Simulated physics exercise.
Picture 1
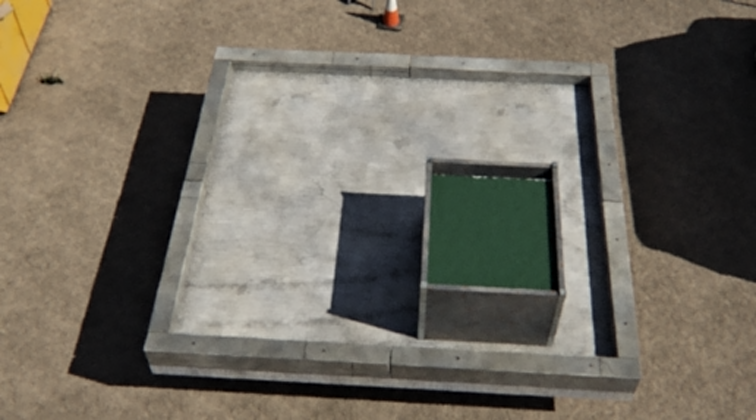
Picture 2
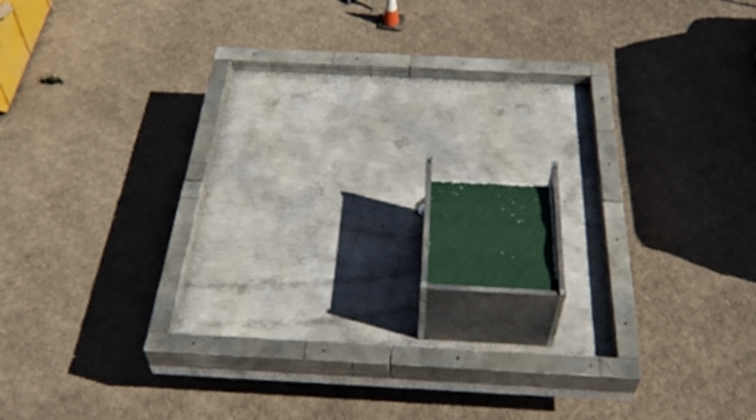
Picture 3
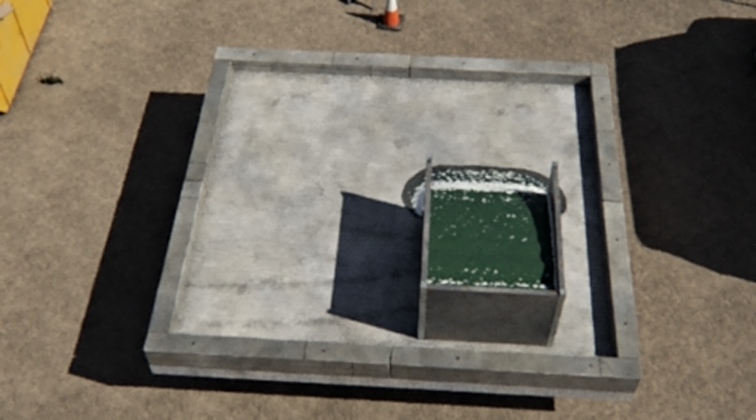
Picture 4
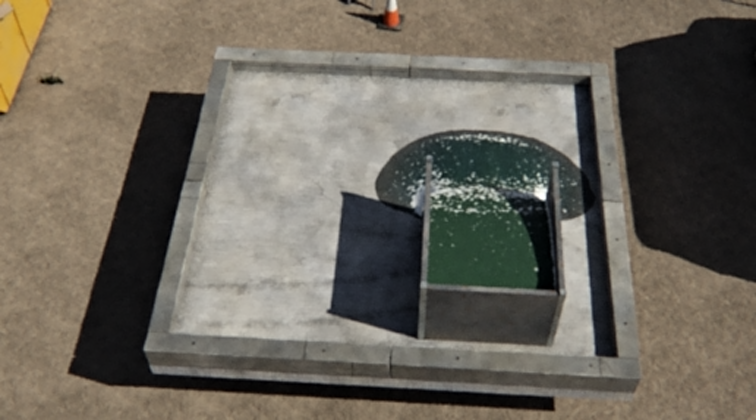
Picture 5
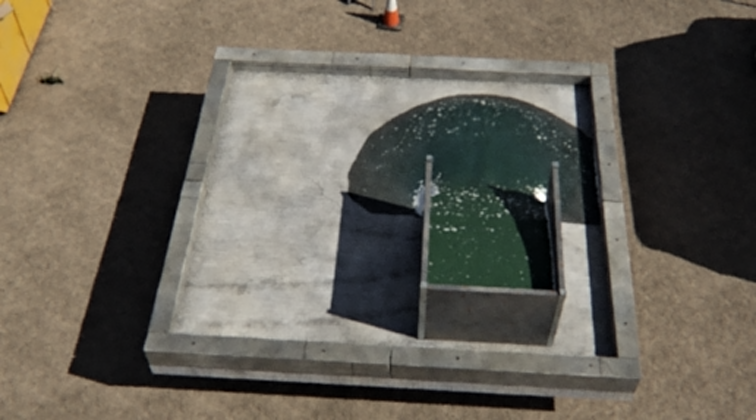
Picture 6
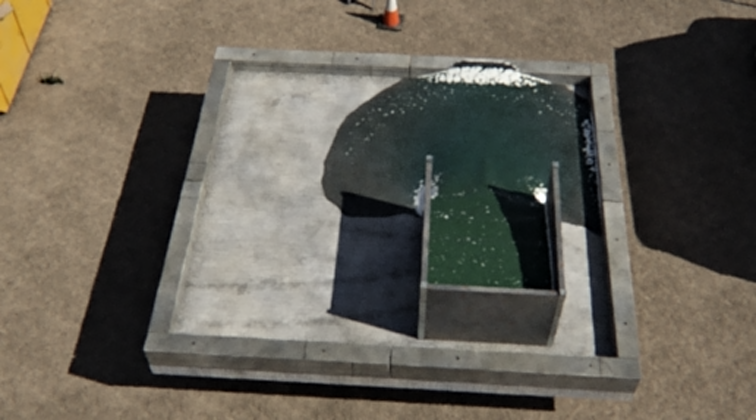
Green water pouring out the open far side of a tank, spreading across a walled concrete pad and reaching the far wall.
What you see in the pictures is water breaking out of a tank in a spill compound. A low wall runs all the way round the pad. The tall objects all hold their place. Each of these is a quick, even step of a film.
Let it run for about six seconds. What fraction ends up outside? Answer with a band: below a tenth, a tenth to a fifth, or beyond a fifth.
Beyond a fifth.
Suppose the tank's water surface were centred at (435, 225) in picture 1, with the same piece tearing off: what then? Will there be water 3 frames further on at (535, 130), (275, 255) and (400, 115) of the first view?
Submerged, untouched, submerged.
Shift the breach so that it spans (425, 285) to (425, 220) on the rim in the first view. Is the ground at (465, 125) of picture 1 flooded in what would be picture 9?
Well, by then that point would be left untouched.
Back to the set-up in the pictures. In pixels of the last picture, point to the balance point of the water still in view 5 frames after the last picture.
Close to pixel (476, 191).
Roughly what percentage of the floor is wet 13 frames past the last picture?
My best guess is some 50 %.
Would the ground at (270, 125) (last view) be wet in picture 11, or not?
Following the spread, that spot ends up waterlogged.
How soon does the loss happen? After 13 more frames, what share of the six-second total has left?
My figure: 85 percent.
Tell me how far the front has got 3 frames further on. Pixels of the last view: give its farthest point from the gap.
The front's farthest point is close to (298, 81).
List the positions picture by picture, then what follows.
In the first picture, the open tank at (492, 227) is whole and still.
In the second picture, the front is at (420, 212), out from the gap on the open tank's far side.
In the third picture, water pours out on the open tank's far side and has run to (416, 182).
In the fourth picture, the front is at (423, 142), out from the gap on the open tank's far side.
In the fifth picture, water pours out on the open tank's far side and has run to (475, 98).
In the sixth picture, water pours out on the open tank's far side and has run to (413, 80).
A moment on, water covers 40 % of the floor; the low wall has let 1 % over.
Next, water covers 45 % of the floor; the low wall has let 4 % over.
Then, water covers 45 % of the floor; the low wall has let 20 % over.
Later, water covers 65 % of the floor; the low wall has let 24 % over.
In the end, water covers 75 % of the floor; the low wall has let 24 % over.
